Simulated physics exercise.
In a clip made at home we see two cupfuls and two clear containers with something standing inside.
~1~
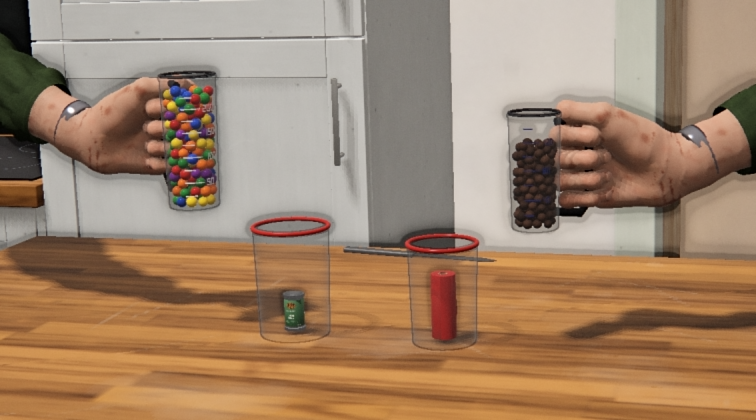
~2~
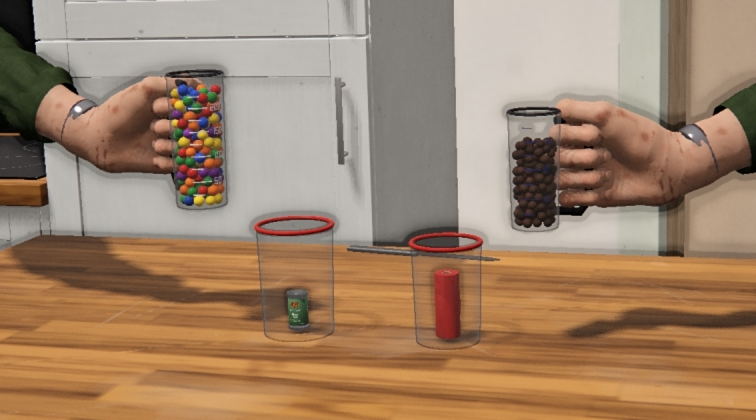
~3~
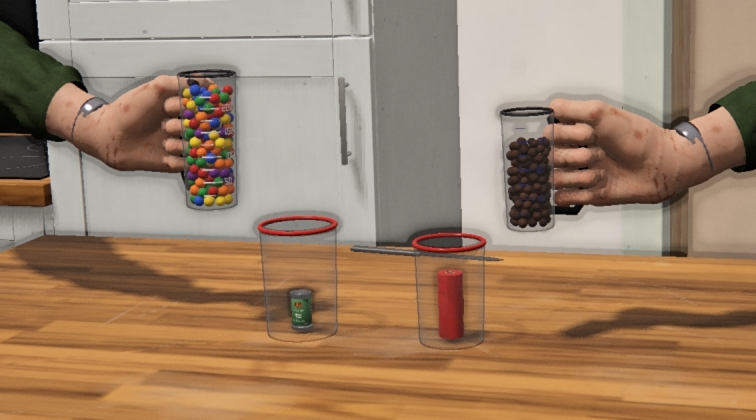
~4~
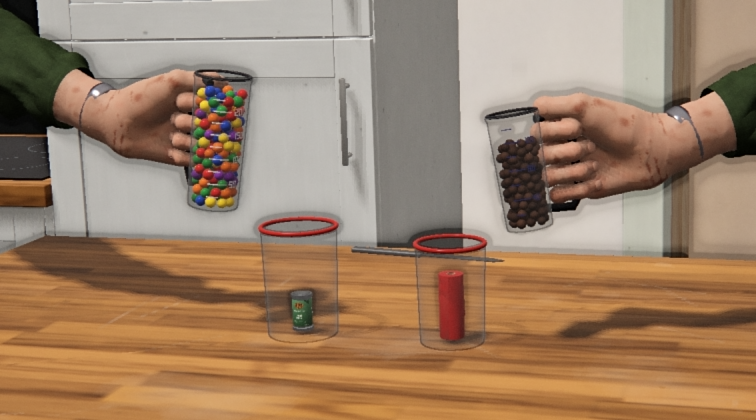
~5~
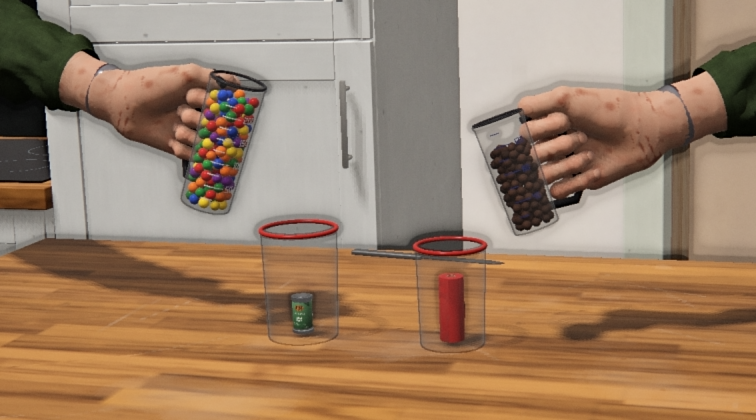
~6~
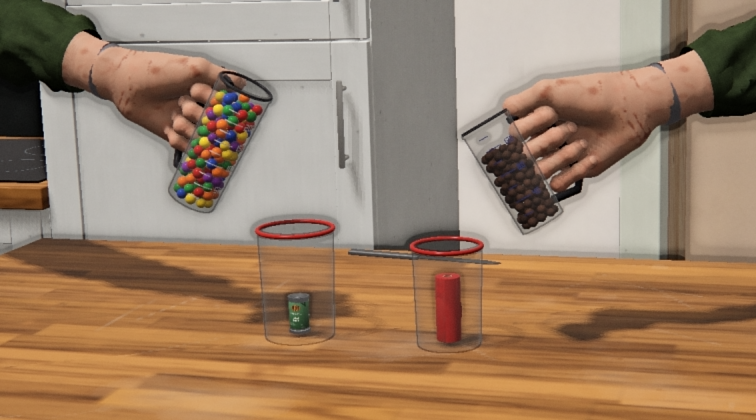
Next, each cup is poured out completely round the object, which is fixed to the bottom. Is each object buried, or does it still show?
Outcome: Left: Not visible. Right: Visible.
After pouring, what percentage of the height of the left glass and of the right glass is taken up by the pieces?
The left one comes to around 65, the right one to 60.
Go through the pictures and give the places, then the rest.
Small tin in the left glass at (294, 311), reaching about a third of the way up; left cup at (191, 141), nearly full of round plastic beads; small roll in the right glass at (444, 305), reaching well over half way up; right cup at (535, 170), three quarters full of allspice berries, in the first picture.
Left cup at (198, 140), upright; right cup at (534, 169), upright, in the second picture.
Left cup at (209, 140), upright; right cup at (529, 169), upright, in the third picture.
Left cup at (218, 141), tipped 9°; right cup at (521, 170), tipped 9°, in the fourth picture.
Left cup at (222, 143), tipped 19°; right cup at (517, 173), tipped 19°, in the fifth picture.
Small tin in the left glass at (299, 313); left cup at (218, 143), tipped 30°; small roll in the right glass at (448, 308); right cup at (514, 173), tipped 30°, in the sixth picture.
Then, 0.43 s past the last view, left glass empty, all of its cupful still in the cup; right glass empty, all of its cupful still in the cup.
Then, 0.88 s past the last view, left glass nearly empty, nearly all of its cupful still in the cup; right glass nearly empty, nearly all of its cupful still in the cup.
Then, 1.43 s past the last view, left glass half full, none of its cupful still in the cup, a few pieces on the counter; right glass a third full, none of its cupful still in the cup.
Finally, left glass two thirds full (surface near (297, 266)), a few pieces on the counter; right glass two thirds full (surface near (448, 285)), nothing beside it; the left thing is covered; the right thing is still showing.
